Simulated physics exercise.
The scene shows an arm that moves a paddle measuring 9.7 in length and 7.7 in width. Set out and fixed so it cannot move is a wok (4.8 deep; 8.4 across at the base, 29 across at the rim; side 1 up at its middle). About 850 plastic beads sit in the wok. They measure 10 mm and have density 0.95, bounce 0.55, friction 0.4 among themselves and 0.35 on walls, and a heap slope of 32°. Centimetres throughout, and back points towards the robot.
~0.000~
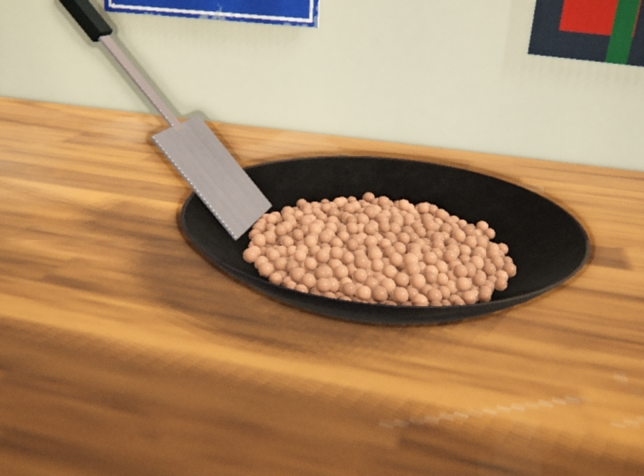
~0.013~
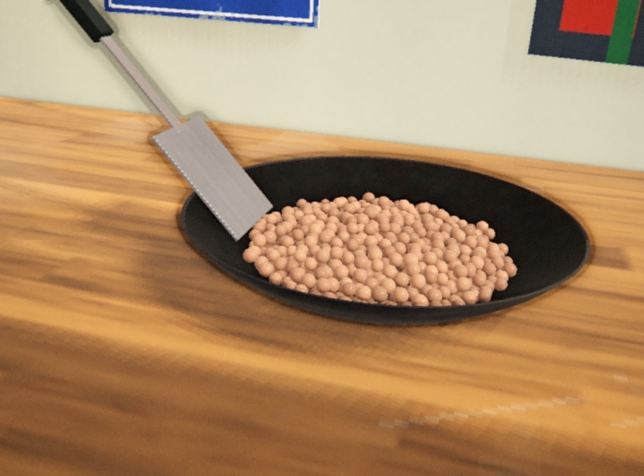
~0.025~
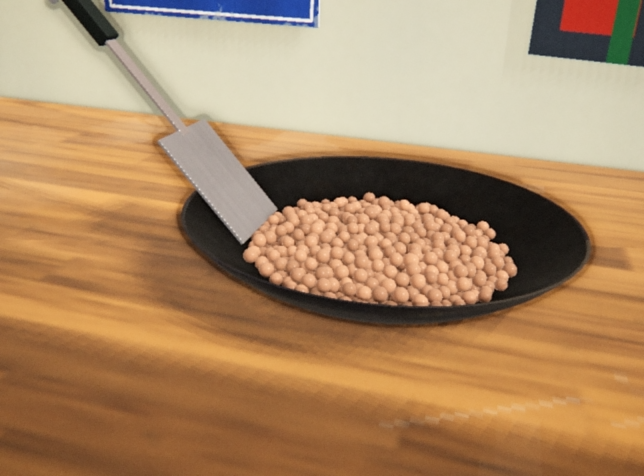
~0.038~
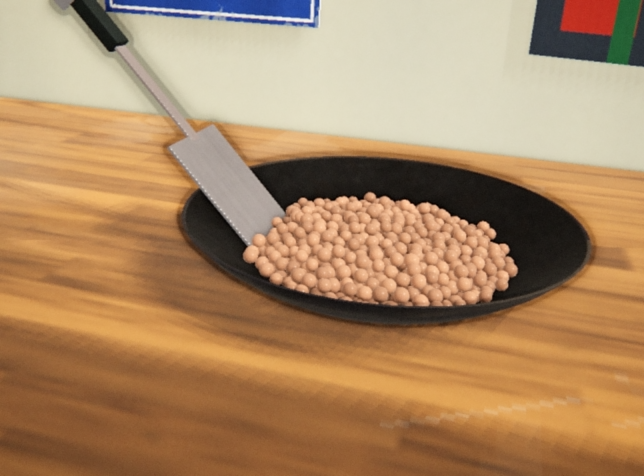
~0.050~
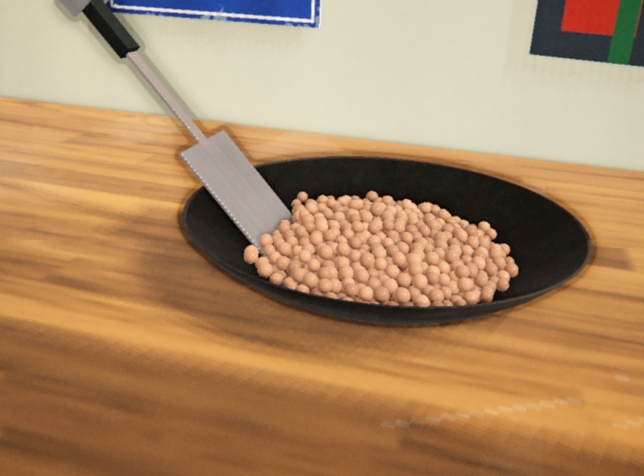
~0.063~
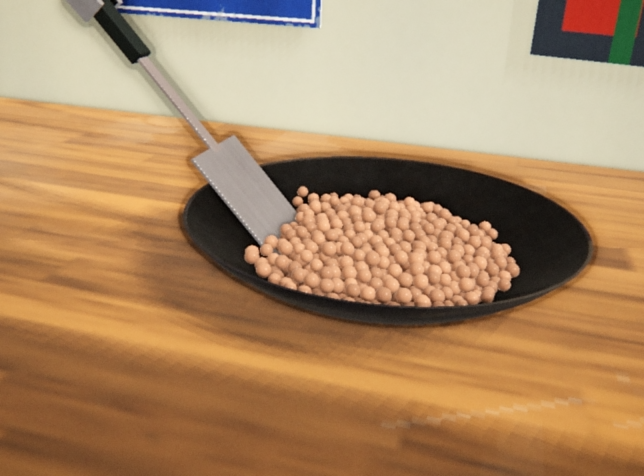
A black wok holds pinkish-brown beads while a metal paddle pushes slightly right into their left edge.
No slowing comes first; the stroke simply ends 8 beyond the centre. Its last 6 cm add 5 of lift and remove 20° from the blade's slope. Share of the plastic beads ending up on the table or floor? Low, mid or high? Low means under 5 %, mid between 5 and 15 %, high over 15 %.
Mid.
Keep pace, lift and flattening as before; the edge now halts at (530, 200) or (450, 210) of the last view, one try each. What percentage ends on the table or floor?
Close to 15 and close to 0 per cent, respectively.
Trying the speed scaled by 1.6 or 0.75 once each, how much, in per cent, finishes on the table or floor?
About 20 and 5 per cent.
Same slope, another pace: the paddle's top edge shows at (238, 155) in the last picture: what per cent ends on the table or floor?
Roughly 20 per cent.
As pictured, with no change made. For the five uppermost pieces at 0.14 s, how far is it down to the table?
About 5 centimetres.
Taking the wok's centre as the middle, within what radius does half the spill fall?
Close to 30 cm from the centre.
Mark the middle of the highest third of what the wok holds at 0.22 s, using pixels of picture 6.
Near pixel (468, 235).
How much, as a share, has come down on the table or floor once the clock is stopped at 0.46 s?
My estimate is roughly 10 %.
After 0.14 s, sloping 47°, highest piece 5 above the table; 851 in the wok.
After 0.22 s, sloping 41°, highest piece 6 above the table; 851 in the wok.
After 0.46 s, sloping 27°, highest piece 7 above the table; 769 in the wok, 78 on the table or floor, 4 on the blade or in flight.
After 1.51 s, sloping 27°, highest piece 5 above the table; 767 in the wok, 84 on the table or floor.
In the end, 767 in the wok, 84 on the table or floor. That is 10 % on the table or floor.
